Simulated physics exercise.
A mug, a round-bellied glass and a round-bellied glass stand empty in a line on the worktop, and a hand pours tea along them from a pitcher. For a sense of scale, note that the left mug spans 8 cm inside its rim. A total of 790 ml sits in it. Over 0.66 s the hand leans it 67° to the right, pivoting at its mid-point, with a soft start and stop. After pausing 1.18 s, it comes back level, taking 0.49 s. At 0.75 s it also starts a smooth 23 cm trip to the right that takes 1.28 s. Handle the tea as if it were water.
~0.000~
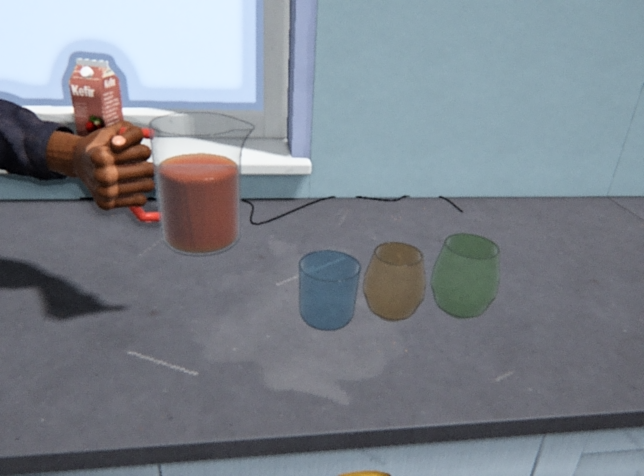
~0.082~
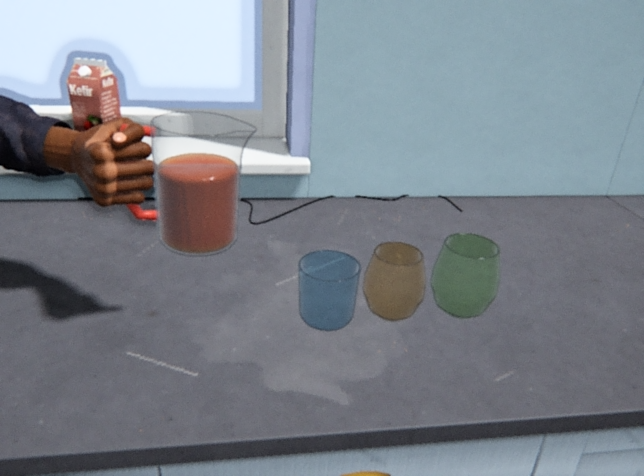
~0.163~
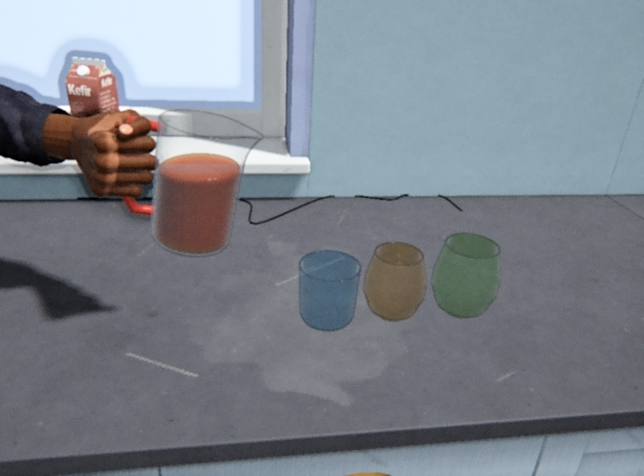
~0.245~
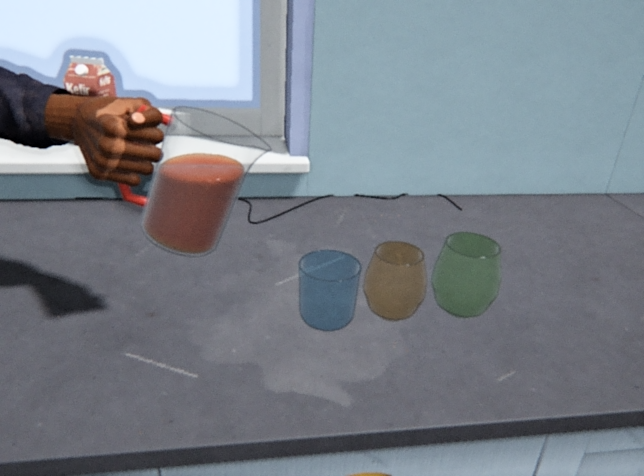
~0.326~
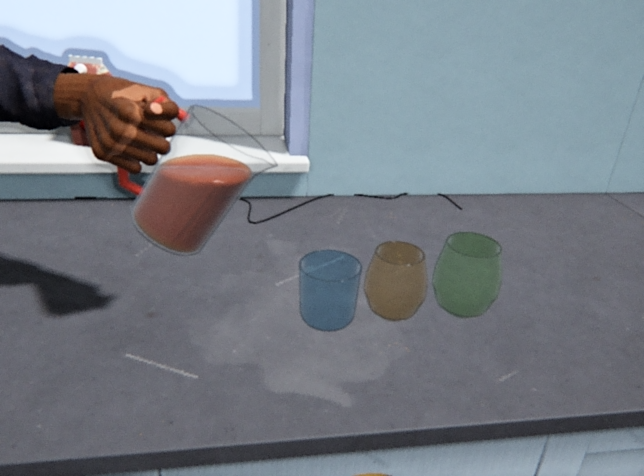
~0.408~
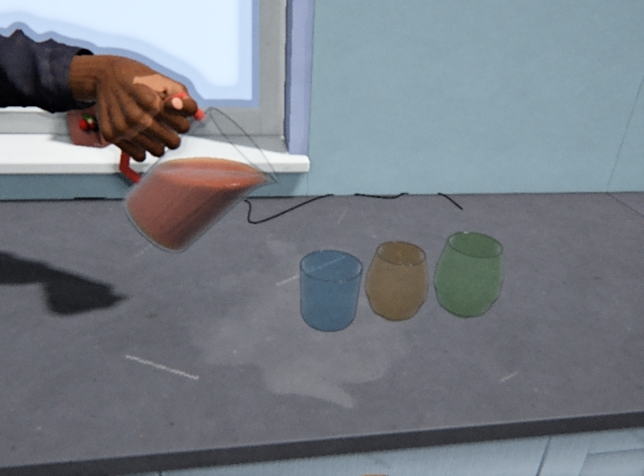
A hand tilting a clear pitcher of reddish-brown liquid steeply to the right beside three empty coloured glasses on a grey worktop.
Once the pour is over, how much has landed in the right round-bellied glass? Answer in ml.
Something like 60 ml ends up there.
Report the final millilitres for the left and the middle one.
The left one ends with around 250 ml, the middle one with around 50 ml.
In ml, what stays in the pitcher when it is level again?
It ends up holding about 370 ml.
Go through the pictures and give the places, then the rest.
In the first picture, tilt 0°; pouring edge (255, 126); surface from (165, 163) to (232, 163); the left mug's rim runs from (300, 267) to (359, 266); the middle round-bellied glass's rim runs from (376, 255) to (421, 254); the right round-bellied glass's rim runs from (447, 247) to (496, 247).
In the second picture, tilt 3°; pouring edge (257, 128); surface from (167, 163) to (228, 163).
In the third picture, tilt 10°; pouring edge (264, 136); surface from (164, 165) to (231, 163).
In the fourth picture, tilt 20°; pouring edge (272, 148); surface from (159, 173) to (238, 164).
In the fifth picture, tilt 33°; pouring edge (278, 164); surface from (150, 183) to (245, 170).
In the sixth picture, tilt 46°; pouring edge (281, 181); surface from (138, 186) to (257, 172).
By 0.94 s the tilt is 67° and from the left they hold 155 ml, 0 ml, 0 ml, the pitcher 570 ml, and 0 ml is on the worktop.
By 1.33 s the tilt is 67° and from the left they hold 250 ml, 0 ml, 0 ml, the pitcher 500 ml, and 5 ml is on the worktop.
By 1.74 s the tilt is 67° and from the left they hold 250 ml, 50 ml, 0 ml, the pitcher 420 ml, and 35 ml is on the worktop.
By 2.18 s the tilt is 14° and from the left they hold 250 ml, 50 ml, 60 ml, the pitcher 370 ml, and 55 ml is on the worktop.
At rest from the left they hold 250 ml, 50 ml, 60 ml, the pitcher 370 ml, and 60 ml is on the worktop.
